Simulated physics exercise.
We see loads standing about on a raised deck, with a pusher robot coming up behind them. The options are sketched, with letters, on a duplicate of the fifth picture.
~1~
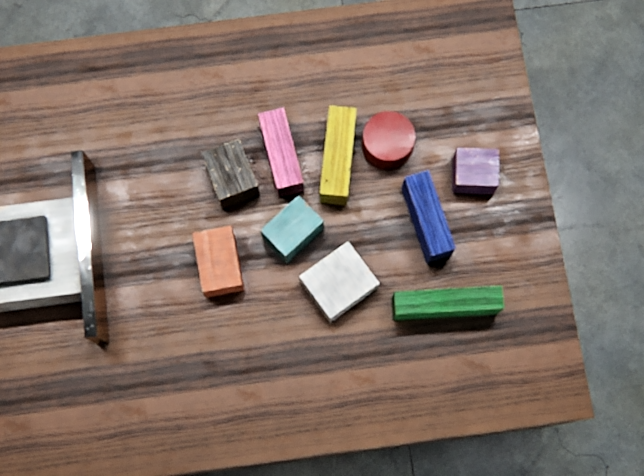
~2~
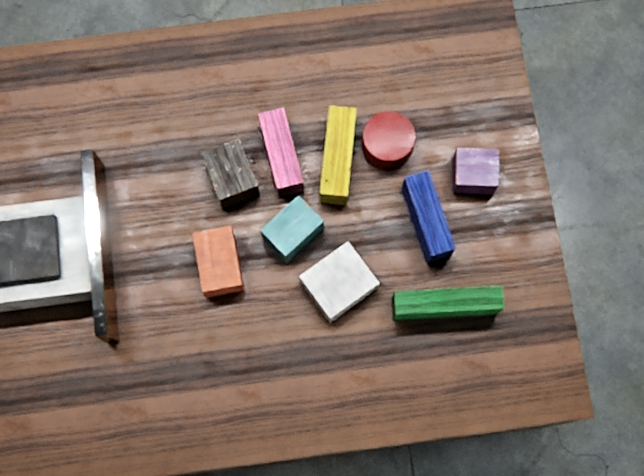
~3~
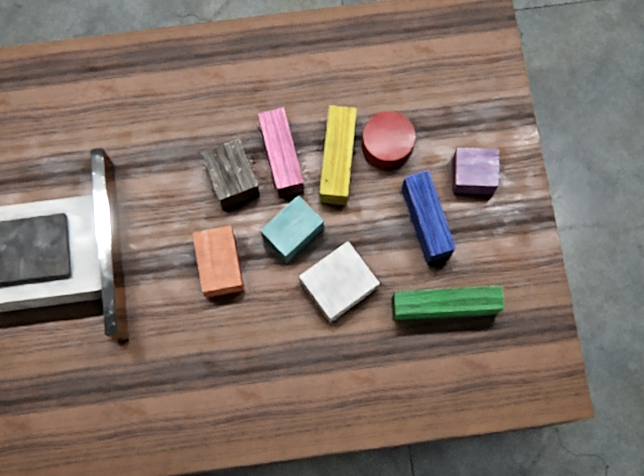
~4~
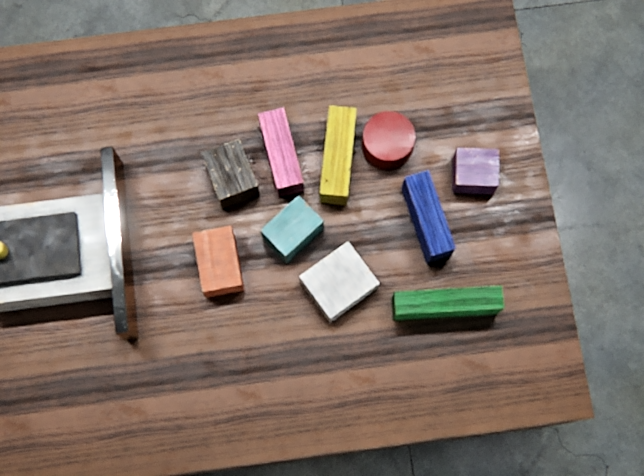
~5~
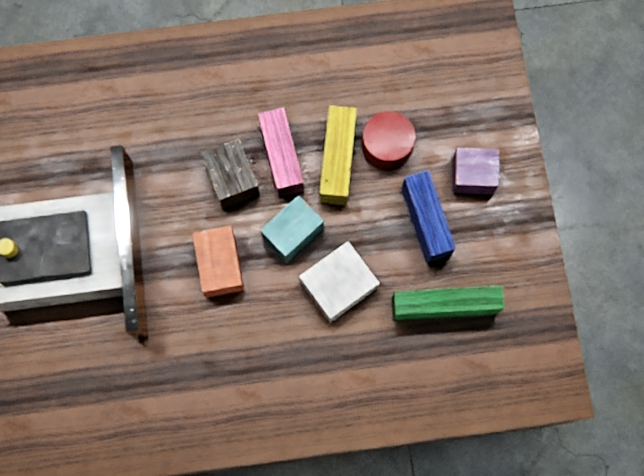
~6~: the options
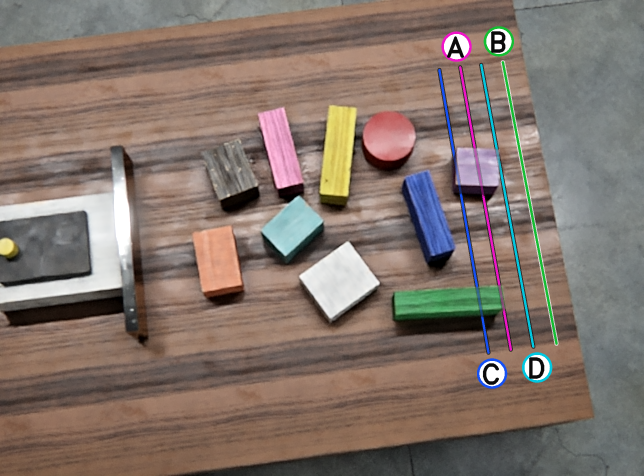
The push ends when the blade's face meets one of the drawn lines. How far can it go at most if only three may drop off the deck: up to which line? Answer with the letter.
Line C.
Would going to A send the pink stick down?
By then, no.
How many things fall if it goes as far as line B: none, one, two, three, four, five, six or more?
In all, six or more.
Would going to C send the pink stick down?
By then, no.
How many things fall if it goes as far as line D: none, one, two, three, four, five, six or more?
By then, six or more.
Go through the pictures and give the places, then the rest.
The first picture shows blue stick (428, 218); green stick (447, 303); red canister (388, 141).
The second picture shows robot (19, 250); turquoise crate (292, 230).
The third picture shows robot (29, 249); orange crate (218, 262).
The fourth picture shows robot (40, 247); yellow stick (338, 156).
The fifth picture shows robot (50, 246); black crate (231, 175); blue stick (428, 218); green stick (447, 303).
On the copy, A at (485, 204); B at (529, 198); C at (463, 206); D at (506, 201).
On C. First, robot (174, 230); pink stick (301, 151); black crate (270, 171).
Then, robot (297, 214); purple crate (507, 169); red canister (481, 126).
Finally, robot (392, 202); purple crate over the edge; blue stick over the edge; three fallen.
By contrast, A drops four; B drops seven; D drops six.
